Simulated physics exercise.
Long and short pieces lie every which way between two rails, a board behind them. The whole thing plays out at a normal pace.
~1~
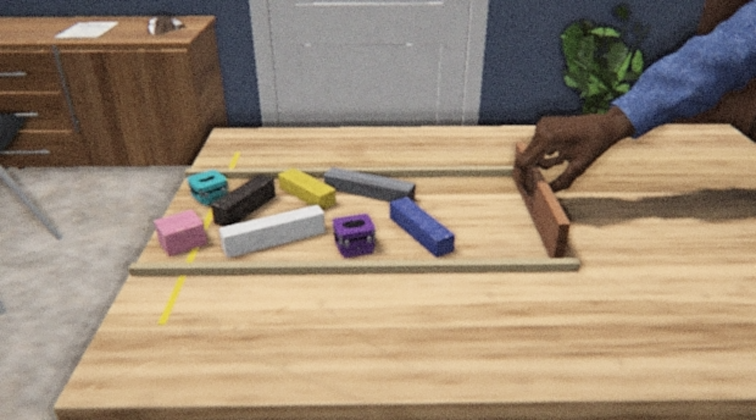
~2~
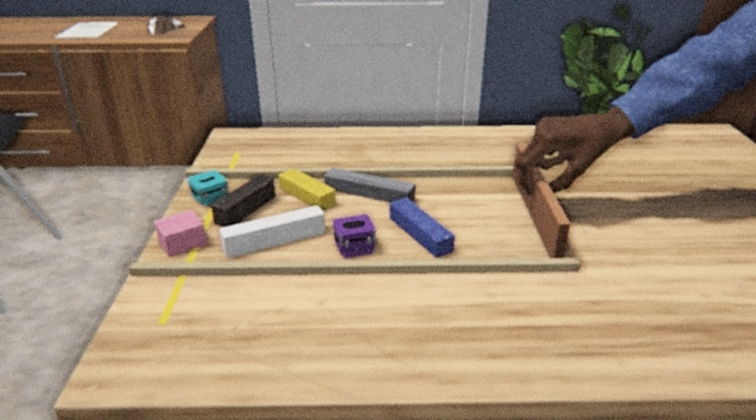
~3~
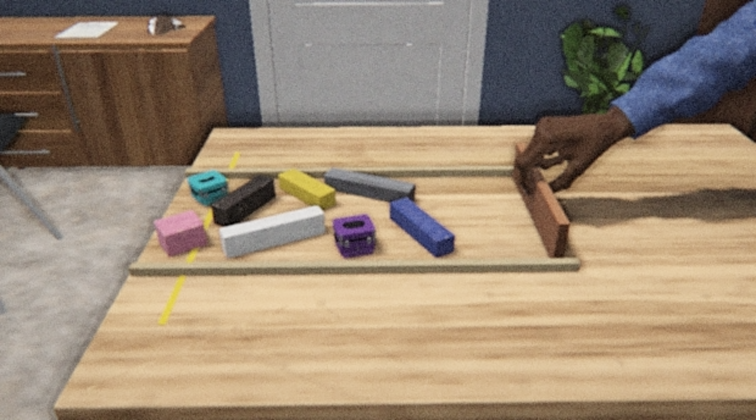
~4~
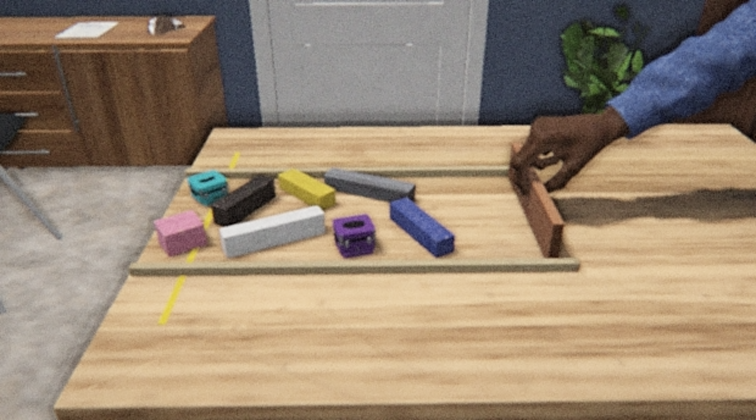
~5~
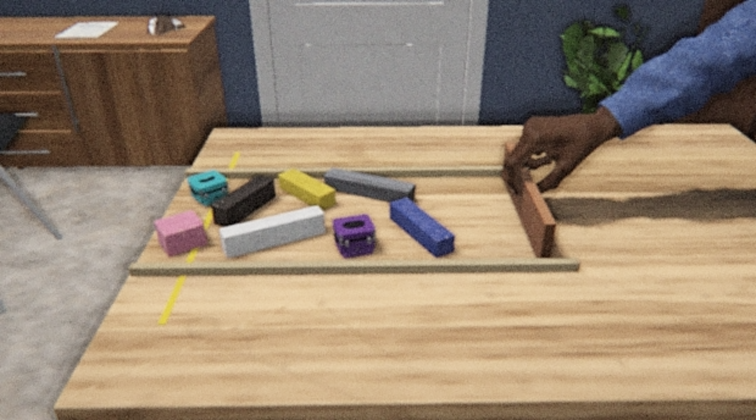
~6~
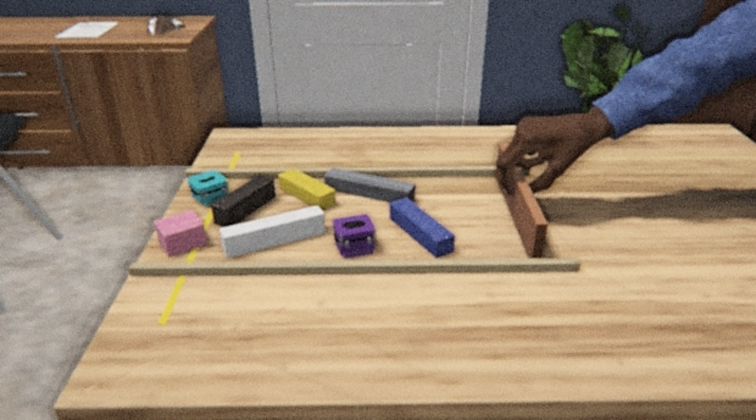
A hand in a blue sleeve grips a reddish-brown board at the right and, after barely moving at first, slides it a short way left between two rails. On the wooden tabletop, seen from above at an angle, turquoise, pink, black, yellow, white, purple, grey and blue pieces lie still near yellow tape at left. Behind stand a wooden cabinet, pale door and plant, the camera steady.
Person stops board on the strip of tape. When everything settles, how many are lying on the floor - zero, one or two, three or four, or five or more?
Expect a modest handful, three or four, to go down.
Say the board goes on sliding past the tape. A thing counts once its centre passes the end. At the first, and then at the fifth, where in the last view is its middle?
Near (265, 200) first, near (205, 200) second.
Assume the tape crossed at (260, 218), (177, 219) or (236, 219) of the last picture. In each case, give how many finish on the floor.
Going through each try, you'd get 0, 7 and 2.
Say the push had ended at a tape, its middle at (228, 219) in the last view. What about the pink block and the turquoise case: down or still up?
Outcome: Pink block goes missing, turquoise case goes missing.
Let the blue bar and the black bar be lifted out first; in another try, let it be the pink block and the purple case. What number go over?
Fallen: 2, and 2 in the other try.
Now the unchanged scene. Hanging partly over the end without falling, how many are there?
The total would be 3.
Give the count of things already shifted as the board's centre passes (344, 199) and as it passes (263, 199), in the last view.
It comes to 6 for the first spot, 8 for the other.
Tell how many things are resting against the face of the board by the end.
It's 2.
Soon after, none off yet; pink block at rest near (181, 233); turquoise case at rest near (208, 189); black bar at rest near (245, 201).
In the end, the number that fall off is three or four; gone, white bar, black bar, turquoise case and pink block.
